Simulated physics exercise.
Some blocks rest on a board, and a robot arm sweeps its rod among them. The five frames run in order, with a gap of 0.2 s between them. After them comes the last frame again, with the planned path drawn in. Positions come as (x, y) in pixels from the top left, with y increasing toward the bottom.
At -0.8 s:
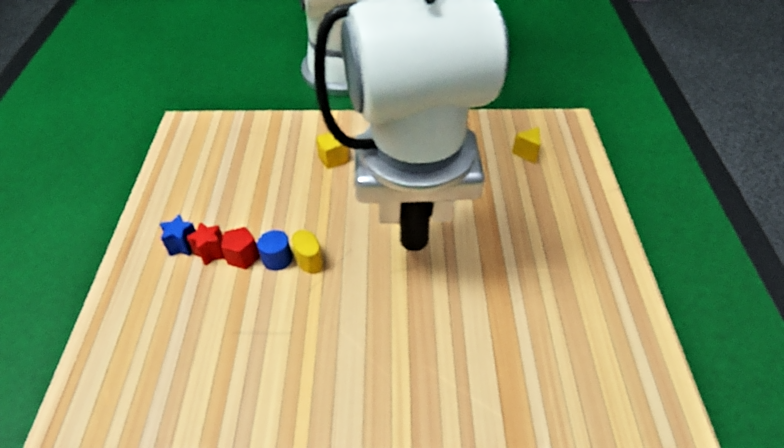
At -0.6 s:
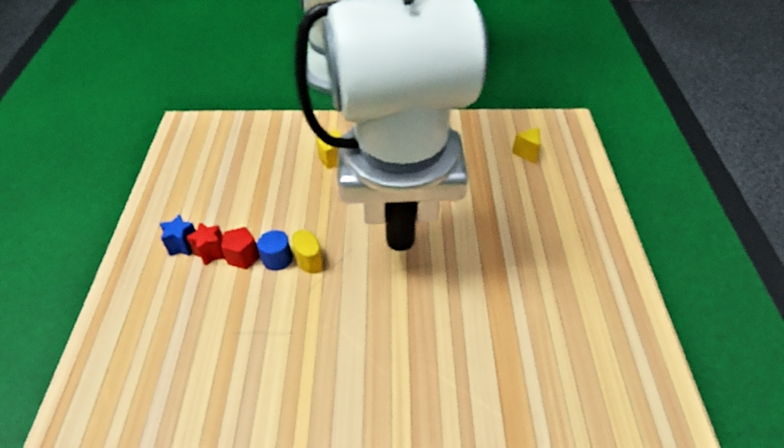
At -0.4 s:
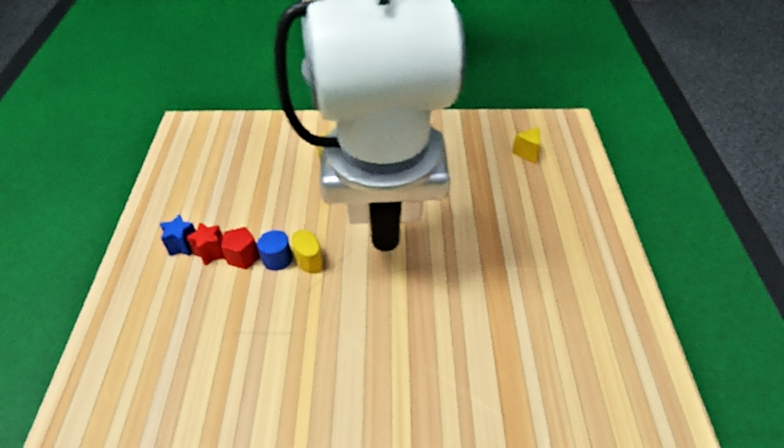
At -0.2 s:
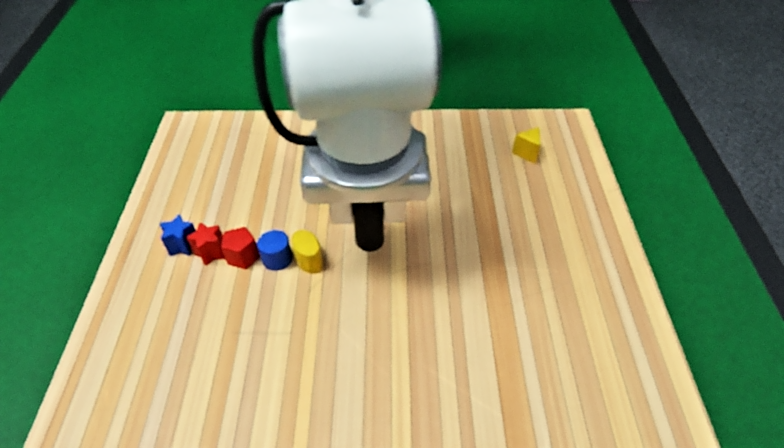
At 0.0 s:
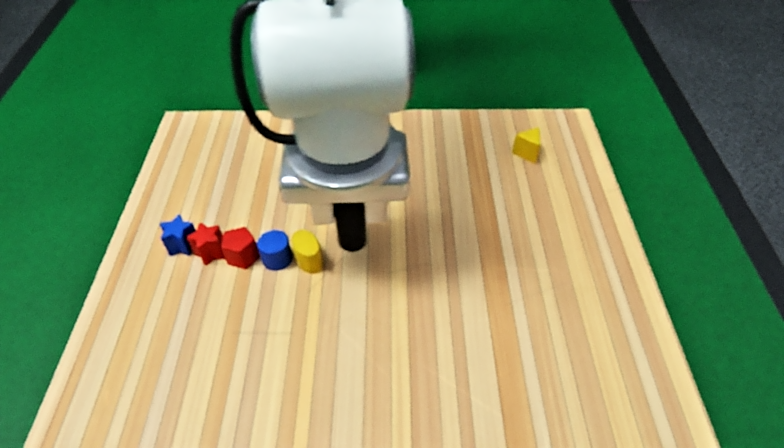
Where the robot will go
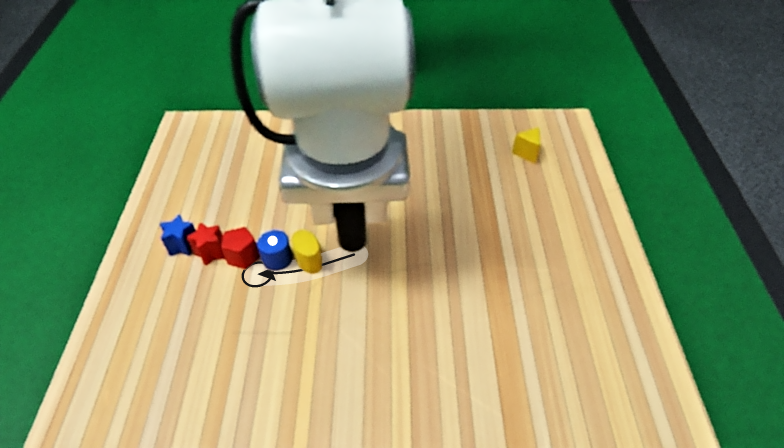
On a striped wooden board, a white robot arm moving its black rod left beside a still row of coloured blocks.
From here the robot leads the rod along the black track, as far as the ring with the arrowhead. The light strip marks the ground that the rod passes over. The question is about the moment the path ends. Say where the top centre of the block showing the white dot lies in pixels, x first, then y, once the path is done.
Close to (246, 215).
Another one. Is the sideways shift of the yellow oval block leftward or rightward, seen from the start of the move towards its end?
Heads right.
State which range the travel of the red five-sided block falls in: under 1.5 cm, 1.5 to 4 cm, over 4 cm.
It moves between 1.5 and 4 cm.
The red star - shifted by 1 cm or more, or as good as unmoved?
Here the red star moves off its spot.
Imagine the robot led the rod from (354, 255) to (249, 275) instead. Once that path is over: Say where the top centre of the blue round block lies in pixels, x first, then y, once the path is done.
Final place: (242, 213).
The drawn path runs from (354, 255) over (323, 264) and (291, 272) to (257, 274); the dot is on the blue round block.
On the path given first. One third of the way, rod at (319, 253); red five-sided block at (233, 238); blue round block at (266, 238); yellow oval block at (293, 242), turned 35° clockwise.
Two thirds of the way, rod at (288, 259); red star at (192, 237); red five-sided block at (221, 235), turned 50° anticlockwise; blue round block at (250, 223); yellow oval block at (270, 237), turned 110° clockwise.
At the end, rod at (253, 262); red star at (191, 237); red five-sided block at (221, 233), turned 65° anticlockwise; blue round block at (246, 215); yellow oval block at (257, 234), turned 130° clockwise.
